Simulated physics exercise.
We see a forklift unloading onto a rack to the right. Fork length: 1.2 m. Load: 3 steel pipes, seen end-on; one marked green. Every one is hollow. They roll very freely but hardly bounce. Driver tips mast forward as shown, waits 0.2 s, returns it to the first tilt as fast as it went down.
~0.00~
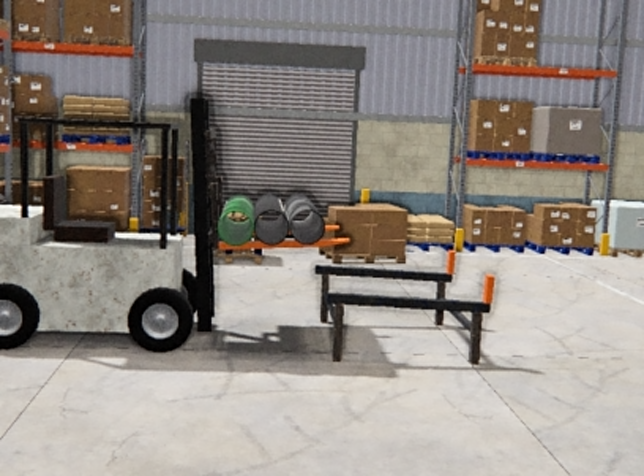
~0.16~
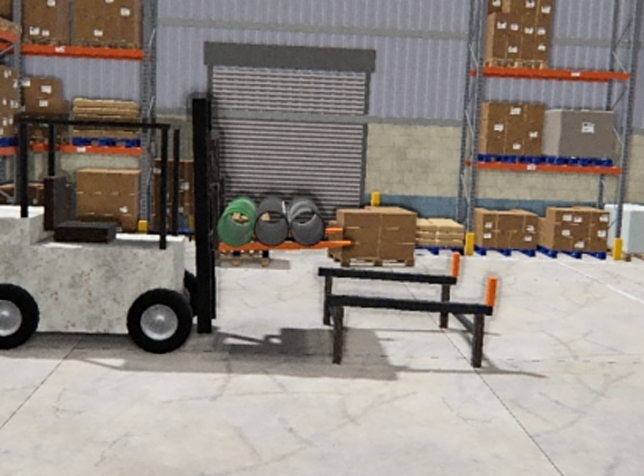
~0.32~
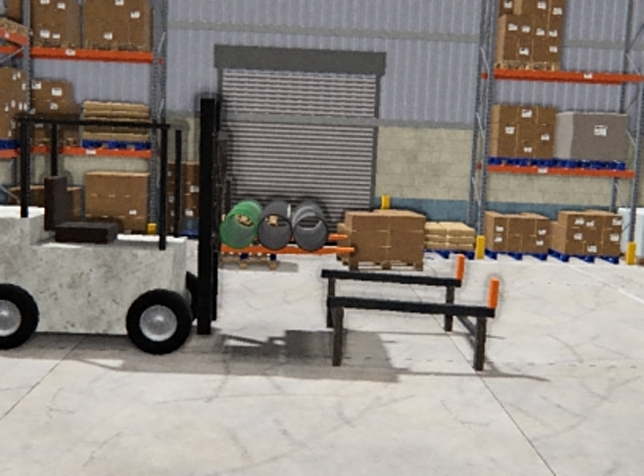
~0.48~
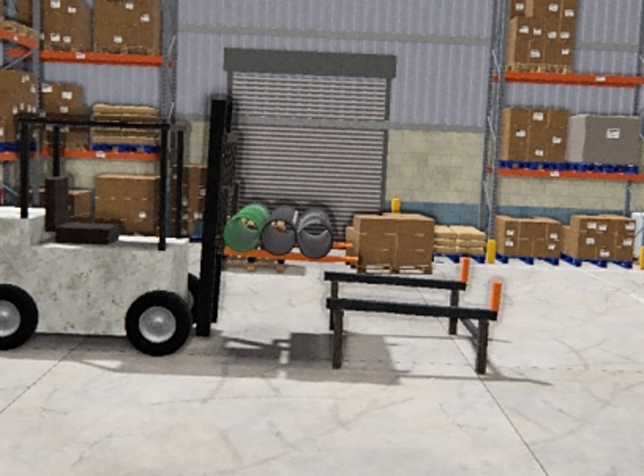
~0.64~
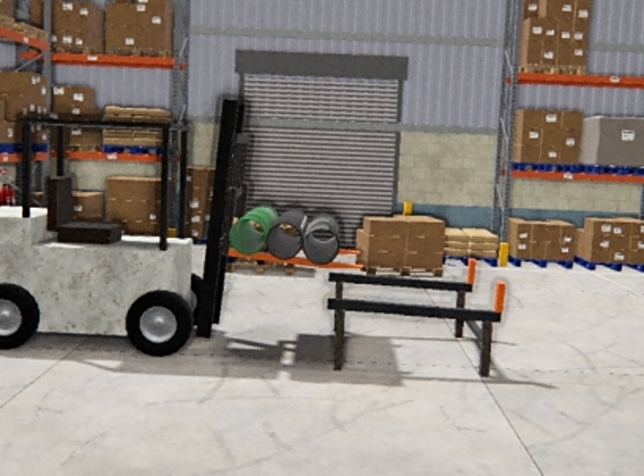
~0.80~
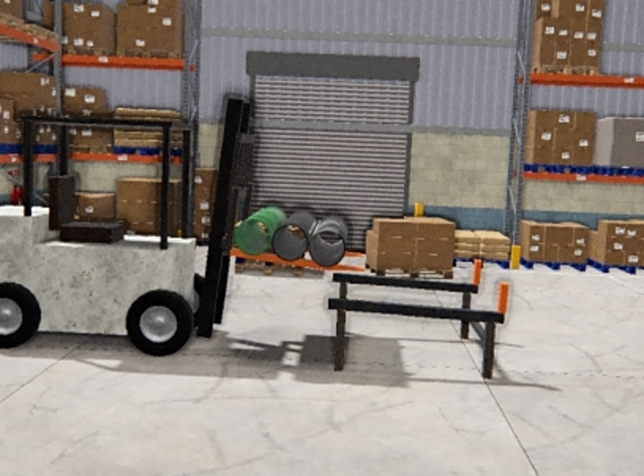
We see a forklift holding one green and two grey cylinders on orange forks beside a low black rack. Its mast gradually tilts forward, angling the forks from slightly upward to downward, while the cylinders stay grouped and the background shifts right.
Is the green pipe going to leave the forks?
No - it ends up on the forks.
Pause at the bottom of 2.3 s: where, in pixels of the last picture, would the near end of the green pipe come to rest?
It would finish close to (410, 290) in the last picture.
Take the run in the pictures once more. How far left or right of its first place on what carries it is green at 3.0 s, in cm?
Green 80 right.
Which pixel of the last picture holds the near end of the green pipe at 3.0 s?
Roughly at (329, 228) in the last picture.
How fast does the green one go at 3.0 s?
Estimate: Some 0.0 m/s.
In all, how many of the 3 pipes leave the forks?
Tally at the end: 2.
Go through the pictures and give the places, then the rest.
Green at (236, 229); forks 3° tips up; tips at (346, 241); 3 of the 3 lie directly on the forks, in the first picture.
Green at (235, 230); forks 3° tips up, in the second picture.
Green at (238, 232); forks level, in the third picture.
Green at (242, 235); forks 2° tips down; tips at (354, 259), in the fourth picture.
Green at (247, 237); forks 5° tips down, in the fifth picture.
Green at (253, 238); forks 6° tips down; tips at (362, 269), in the sixth picture.
After 3.0 s, green is on the forks, 20 cm from the tips; 2 of 3 have left the forks.
At rest (6.1 s), green is on the forks, 105 cm from the tips; 2 of 3 have left the forks.
